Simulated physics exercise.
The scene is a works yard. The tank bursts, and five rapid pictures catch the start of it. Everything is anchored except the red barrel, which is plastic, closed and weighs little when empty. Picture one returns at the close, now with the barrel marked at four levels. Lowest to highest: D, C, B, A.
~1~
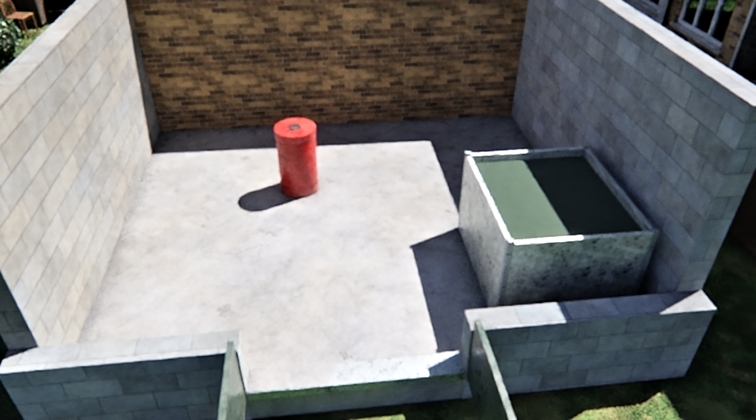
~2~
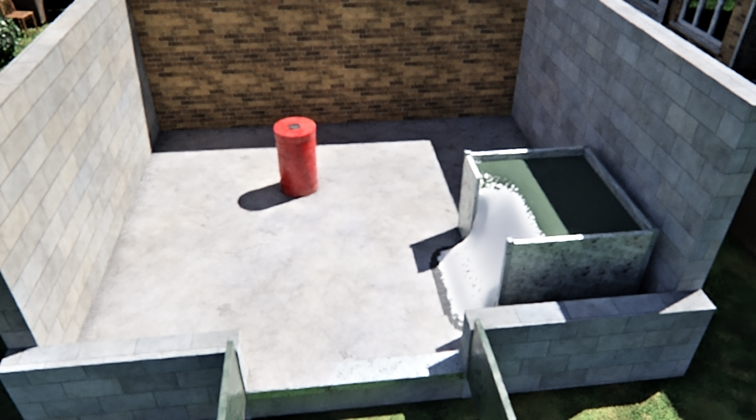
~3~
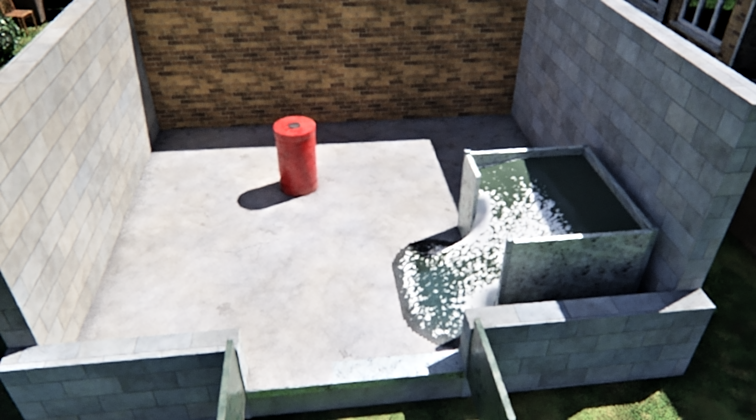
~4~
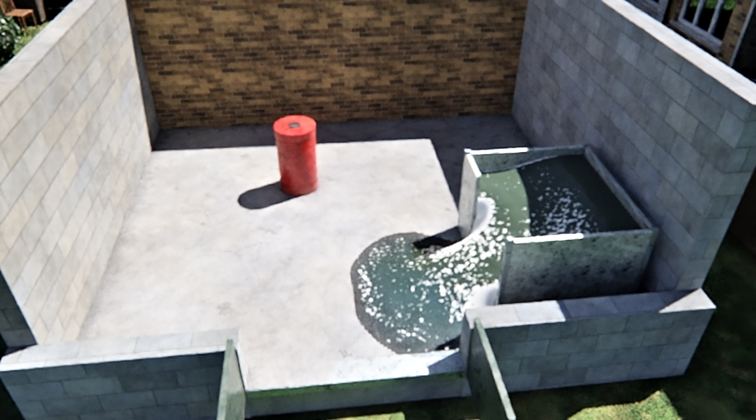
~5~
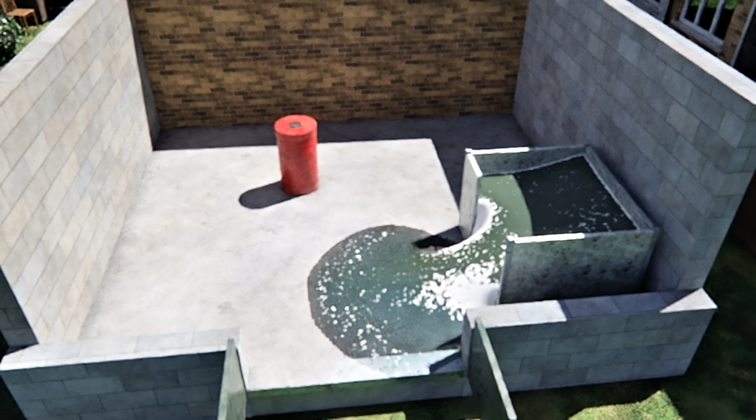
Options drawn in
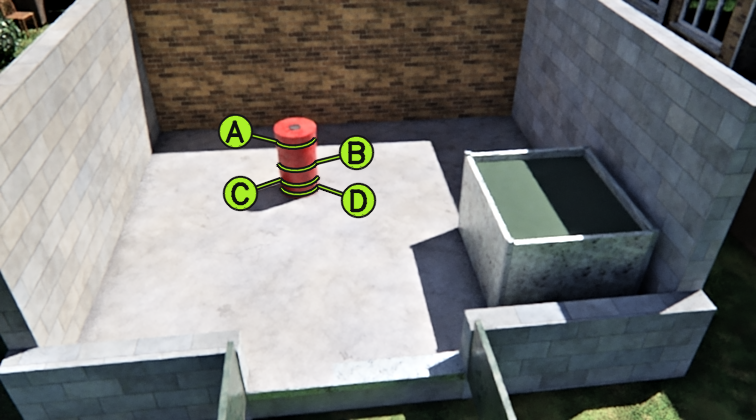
In a walled works yard, a red barrel stands on pale concrete near a full tank of dark green water at the right. Water gushes from the tank's left side in a white, foamy rush, then spreads leftward across the ground in a widening, rounded pool while the barrel stays upright.
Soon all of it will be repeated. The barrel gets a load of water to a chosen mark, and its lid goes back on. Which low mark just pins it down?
Go for D.
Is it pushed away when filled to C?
No, not at all.
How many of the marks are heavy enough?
All of them.
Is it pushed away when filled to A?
No, that is safe.
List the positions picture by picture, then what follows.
In the first picture, lid of the red barrel at (294, 128); tank full, its middle at (551, 196); open gate at (355, 324).
In the second picture, 2 % of the ground wet, in view closest to the barrel at (446, 251).
In the third picture, 5 % of the ground wet, in view closest to the barrel at (406, 254).
In the fourth picture, 8 % of the ground wet, in view closest to the barrel at (382, 244).
In the fifth picture, lid of the red barrel at (295, 125); 12 % of the ground wet, in view closest to the barrel at (353, 239).
On the marked copy, A at (295, 147); B at (297, 170); C at (299, 185); D at (300, 194); from the bottom up D, C, B, A.
Choosing A, it does not move.
Choosing B, it does not move.
Choosing C, it does not move.
Choosing D, it does not move.
